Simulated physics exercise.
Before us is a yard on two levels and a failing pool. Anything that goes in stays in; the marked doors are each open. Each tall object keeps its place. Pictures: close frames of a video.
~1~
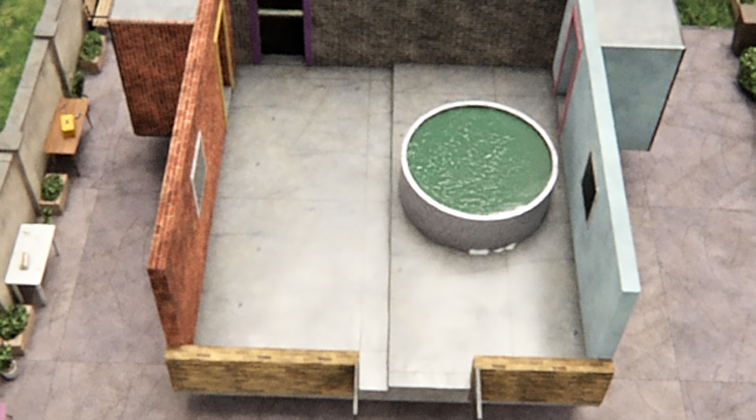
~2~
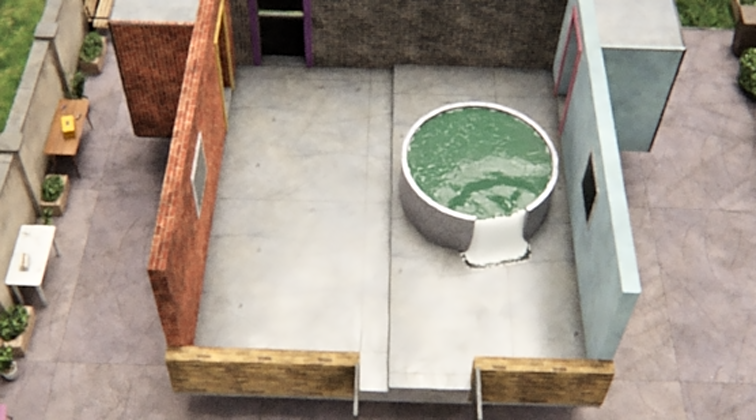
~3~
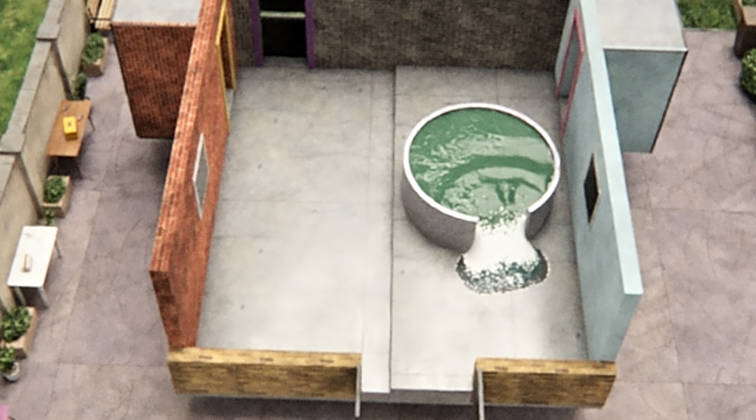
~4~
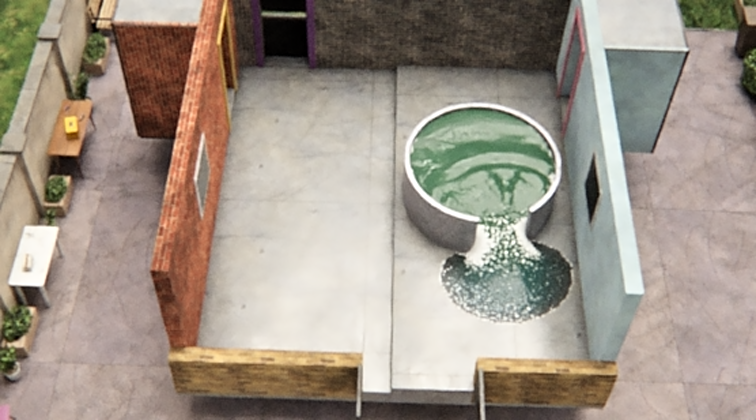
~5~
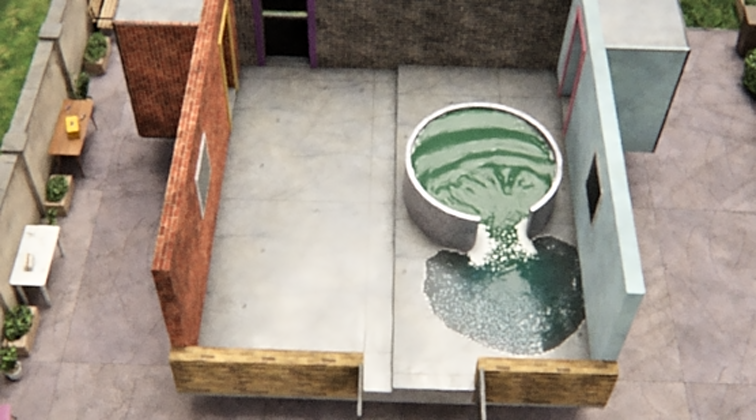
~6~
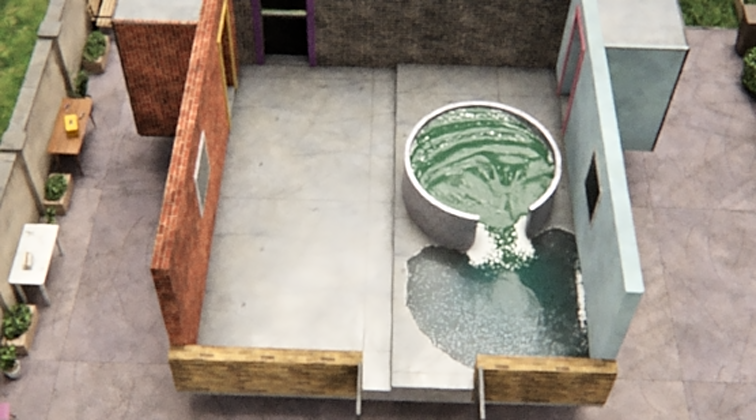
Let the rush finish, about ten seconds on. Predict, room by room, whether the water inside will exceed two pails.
The yellow door will let through no more than two buckets, the pink door will let through no more than two buckets, the purple door will let through over two buckets.
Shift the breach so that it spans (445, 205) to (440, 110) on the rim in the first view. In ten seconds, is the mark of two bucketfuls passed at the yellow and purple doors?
Lab note: Yellow door over threshold; purple door over threshold.
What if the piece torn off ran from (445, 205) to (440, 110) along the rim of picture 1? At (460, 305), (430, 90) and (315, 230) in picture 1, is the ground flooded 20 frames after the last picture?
Respectively: Parched, parched and drenched.
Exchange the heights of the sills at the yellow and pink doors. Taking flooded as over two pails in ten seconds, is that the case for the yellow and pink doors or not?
In short: The yellow door holds; the pink door takes less.
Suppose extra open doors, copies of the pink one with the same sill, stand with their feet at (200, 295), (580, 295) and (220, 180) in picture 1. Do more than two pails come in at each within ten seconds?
Door one breaks the limit, door two breaks the limit, door three stays inside the limit.
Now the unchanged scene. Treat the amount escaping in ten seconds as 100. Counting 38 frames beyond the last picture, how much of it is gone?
Something close to 70 percent by that point.
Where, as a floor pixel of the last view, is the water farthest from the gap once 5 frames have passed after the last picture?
Pixel estimate: (367, 375).
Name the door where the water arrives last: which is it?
The door marked purple.
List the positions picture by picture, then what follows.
In the first picture, still water in the pool at (479, 161).
In the second picture, the front is at (468, 261), out from the gap at (498, 239).
In the third picture, the front is at (479, 289), out from the gap at (500, 240).
In the fourth picture, the front is at (522, 318), out from the gap at (501, 241).
In the fifth picture, water pours out at (502, 240) and has run to (537, 351).
In the sixth picture, the front is at a hidden place, out from the gap at (501, 238).
A moment on, water covers 20 % of the floor; the yellow door not reached, the pink door not reached, the purple door not reached.
Next, water covers 20 % of the floor; the yellow door not reached, the pink door not reached, the purple door not reached.
Then, water covers 35 % of the floor; the yellow door not reached, the pink door not reached, the purple door not reached.
Later, water covers 60 % of the floor; the yellow door wet at the sill, nothing in, the pink door wet at the sill, nothing in, the purple door not reached.
In the end, water covers 95 % of the floor; the yellow door wet at the sill, nothing in, the pink door wet at the sill, nothing in, the purple door over two buckets in.
